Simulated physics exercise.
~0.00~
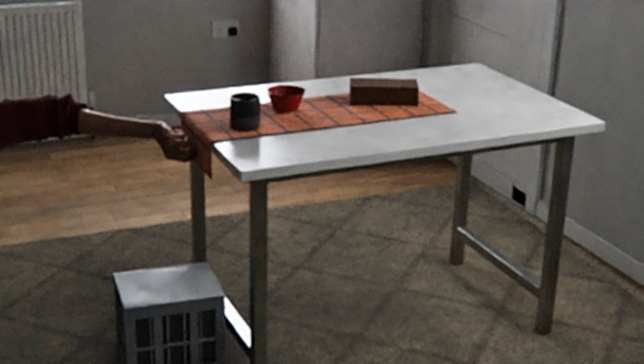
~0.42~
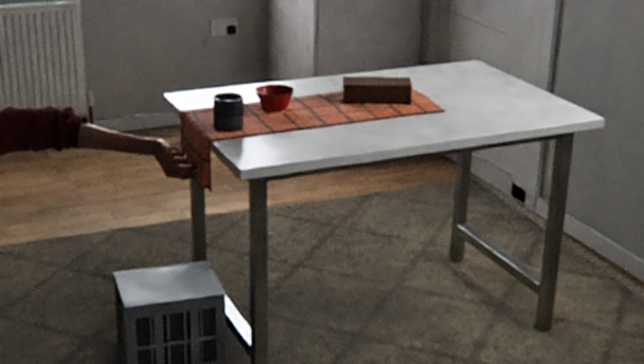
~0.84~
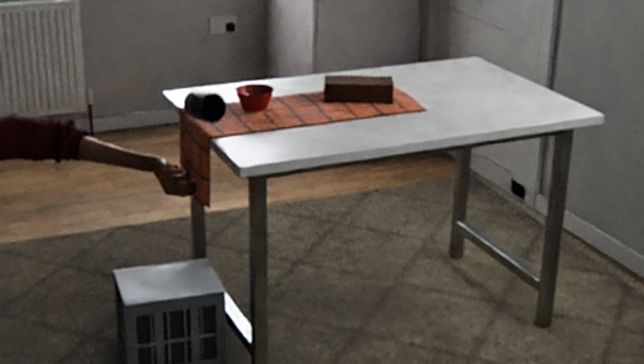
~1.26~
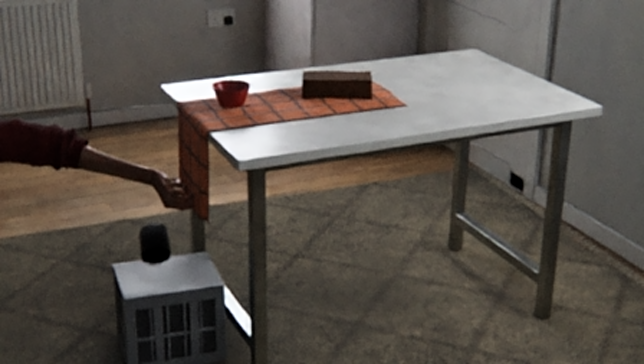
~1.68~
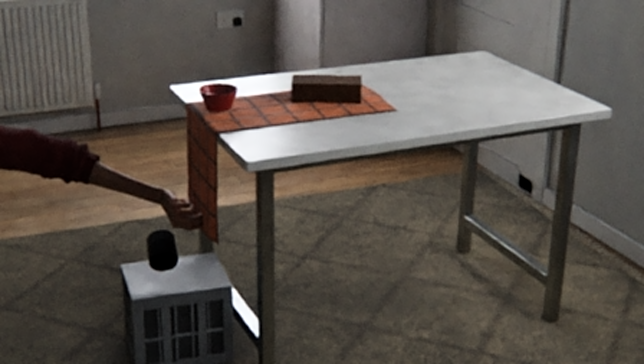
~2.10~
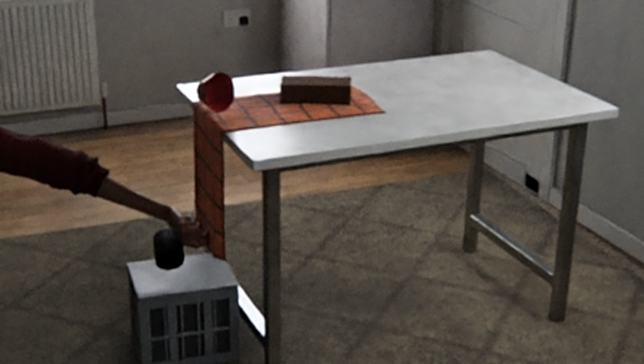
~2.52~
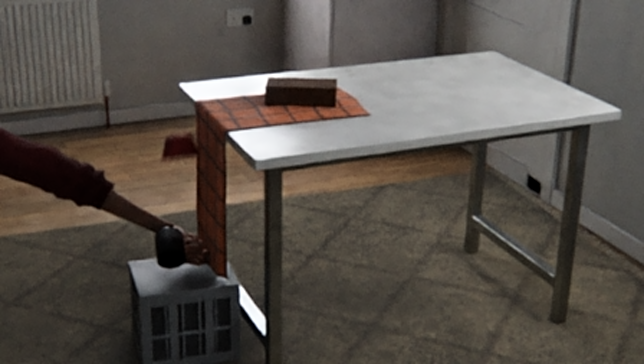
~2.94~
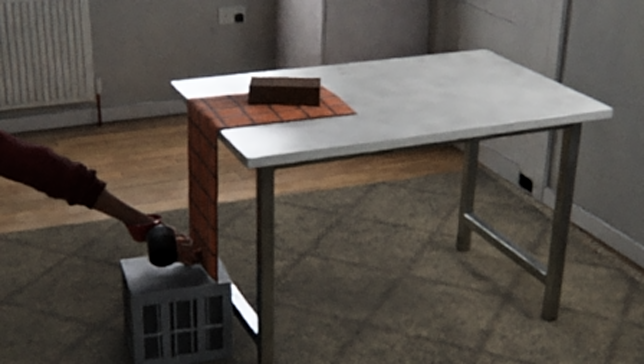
At the start, a hand at the left holds the end of an orange cloth lying on a white table, with a black mug, a red bowl and a brick on top. The hand draws the cloth down over the left edge, and all three objects ride along with it. The mug reaches the edge first, tips over and drops to the grey crate below. As the pulling continues, the bowl tilts at the edge and falls off too. At the end, the cloth hangs down to the crate, while the brick still sits on the part left on the table.
